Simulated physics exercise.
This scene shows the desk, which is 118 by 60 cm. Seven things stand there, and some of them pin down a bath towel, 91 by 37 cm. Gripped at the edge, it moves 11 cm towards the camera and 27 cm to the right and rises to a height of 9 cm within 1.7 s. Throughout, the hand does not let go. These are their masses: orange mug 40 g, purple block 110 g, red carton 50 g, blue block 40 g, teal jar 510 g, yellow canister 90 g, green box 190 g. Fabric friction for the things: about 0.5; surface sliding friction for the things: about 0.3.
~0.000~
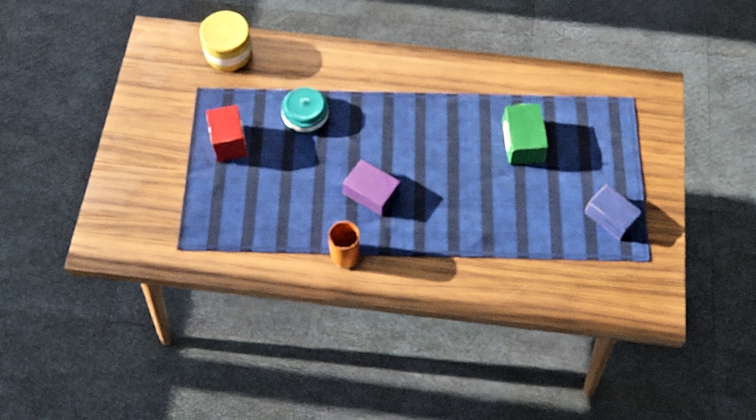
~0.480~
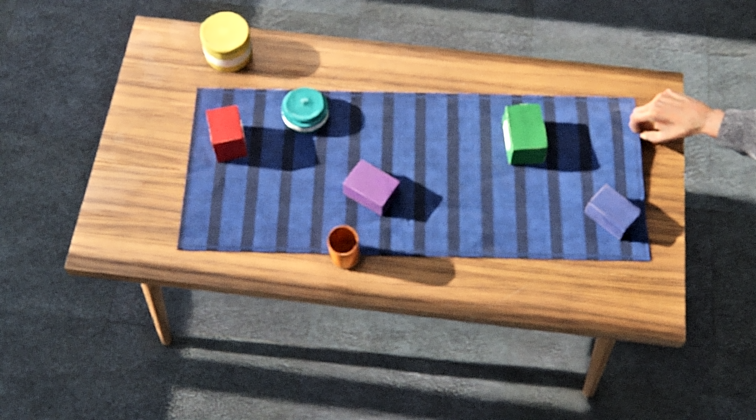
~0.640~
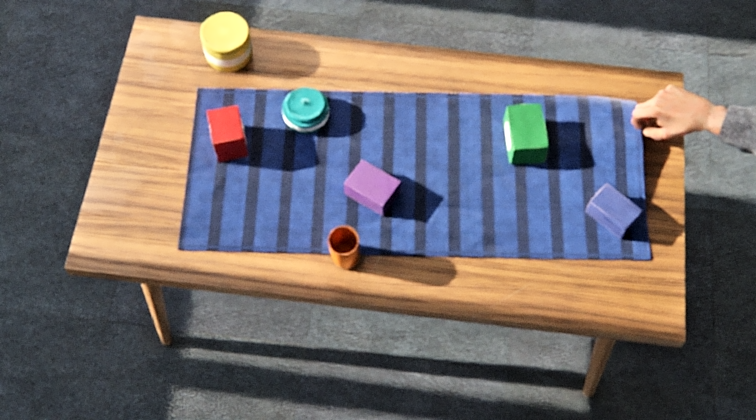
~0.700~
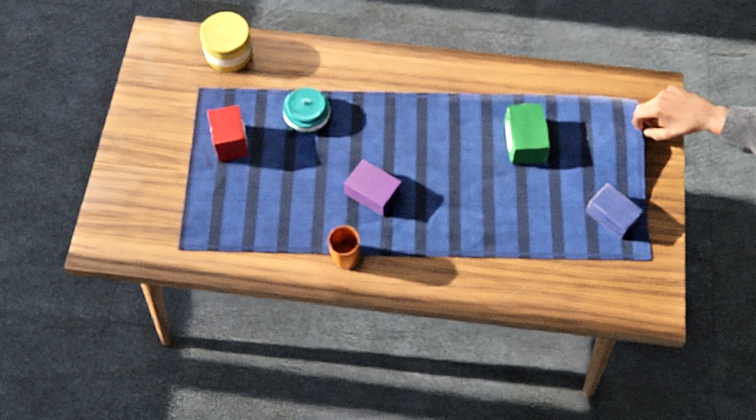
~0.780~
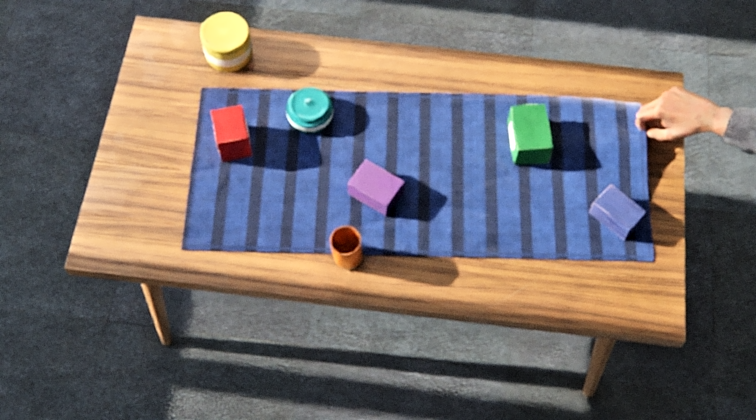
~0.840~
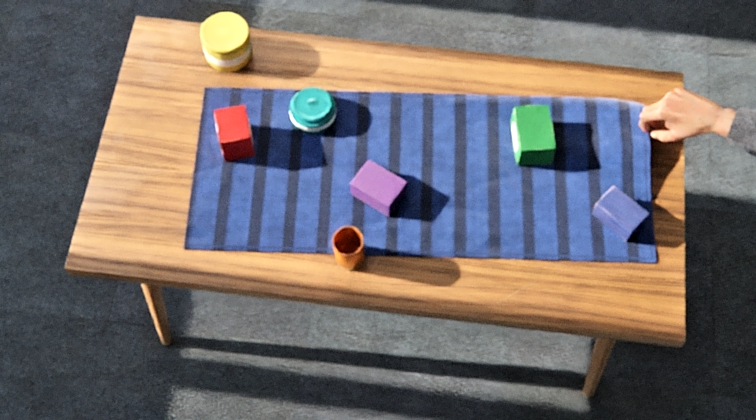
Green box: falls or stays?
It hangs on.
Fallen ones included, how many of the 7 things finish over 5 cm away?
I make it 6.
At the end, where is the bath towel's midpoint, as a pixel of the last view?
Around (552, 198).
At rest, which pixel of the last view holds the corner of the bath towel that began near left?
In the final picture it's somewhere around (309, 246).
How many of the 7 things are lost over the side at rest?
All told, 0.
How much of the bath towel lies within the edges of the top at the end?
About 80 per cent.
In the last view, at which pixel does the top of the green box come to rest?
At about (675, 170).
After 1.2 s, 100 % of the bath towel is still over the top; green box 8 cm off its start, teal jar 8 cm off its start, red carton 8 cm off its start.
After 1.6 s, 90 % of the bath towel is still over the top; green box 18 cm off its start, teal jar 18 cm off its start, red carton 17 cm off its start.
After 1.9 s, 80 % of the bath towel is still over the top; green box 26 cm off its start at (657, 164), teal jar 26 cm off its start at (434, 113), red carton 25 cm off its start at (353, 124).
After 2.3 s, 80 % of the bath towel is still over the top; green box 29 cm off its start, teal jar 30 cm off its start, red carton 29 cm off its start.
After 3.9 s, 80 % of the bath towel is still over the top; green box 30 cm off its start at (675, 170), teal jar 30 cm off its start at (452, 116), red carton 29 cm off its start at (371, 127), blue block 28 cm off its start at (750, 279).
